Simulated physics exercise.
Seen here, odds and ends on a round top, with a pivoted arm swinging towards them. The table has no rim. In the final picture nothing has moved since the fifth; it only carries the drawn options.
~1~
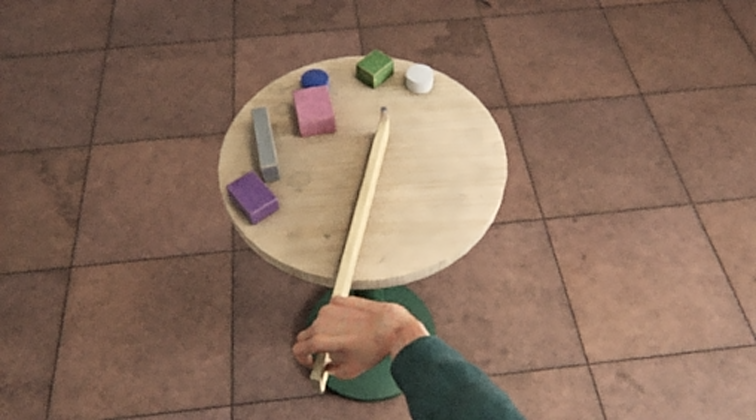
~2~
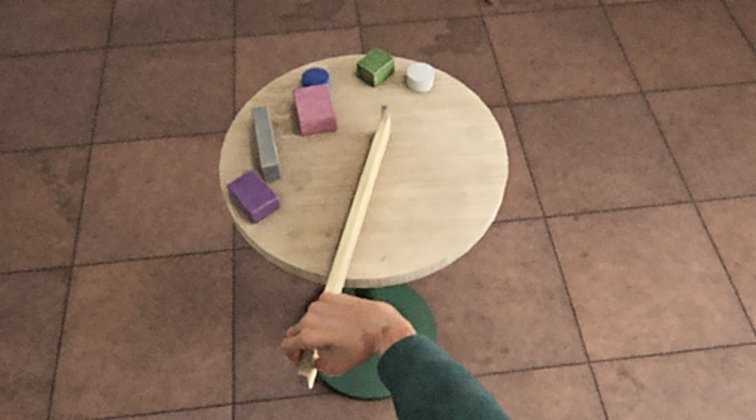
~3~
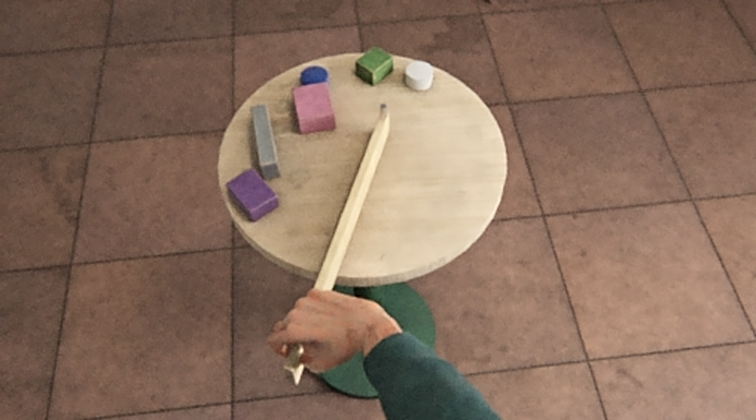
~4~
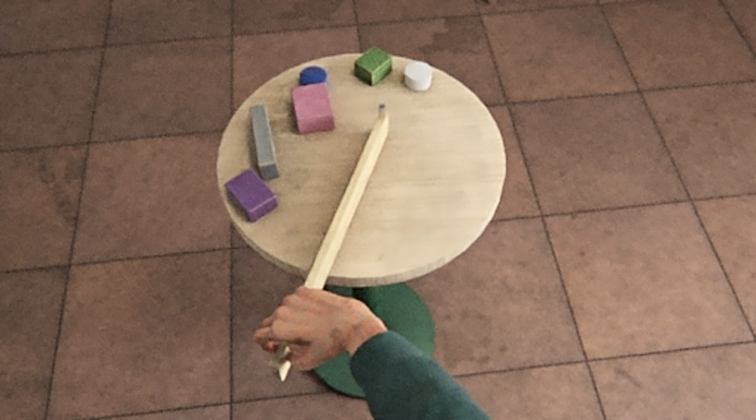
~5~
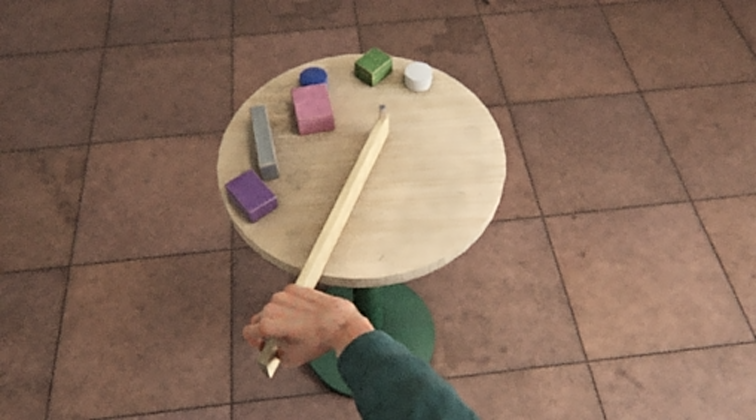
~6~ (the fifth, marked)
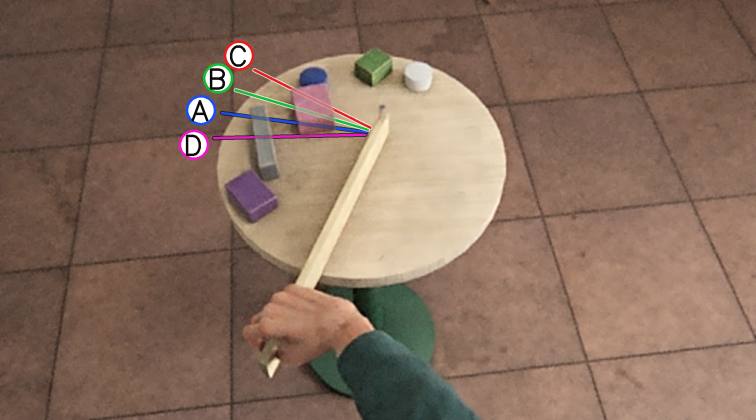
On a round table above a tiled floor, small blocks and two tins sit towards the far and left edges, while a hand gripping a pale wooden arm shifts its near end slightly left, the objects staying still.
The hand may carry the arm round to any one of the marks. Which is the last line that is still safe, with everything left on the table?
Up to line D.
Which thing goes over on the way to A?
The purple block goes over.
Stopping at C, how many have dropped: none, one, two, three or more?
Two.
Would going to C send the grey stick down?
By then, yes.
On the marked copy, A at (293, 123); B at (300, 110); C at (310, 98); D at (289, 136).
Following D. Soon after the start, arm (311, 170); purple block (252, 195); white tin (418, 77).
Later, arm (291, 142); purple block (235, 152); grey stick (258, 129).
In the end, arm (287, 120); purple block (233, 116); grey stick (258, 101); nothing has fallen.
As for the rest, A drops the purple block; B drops the grey stick and purple block; C drops the grey stick and purple block.
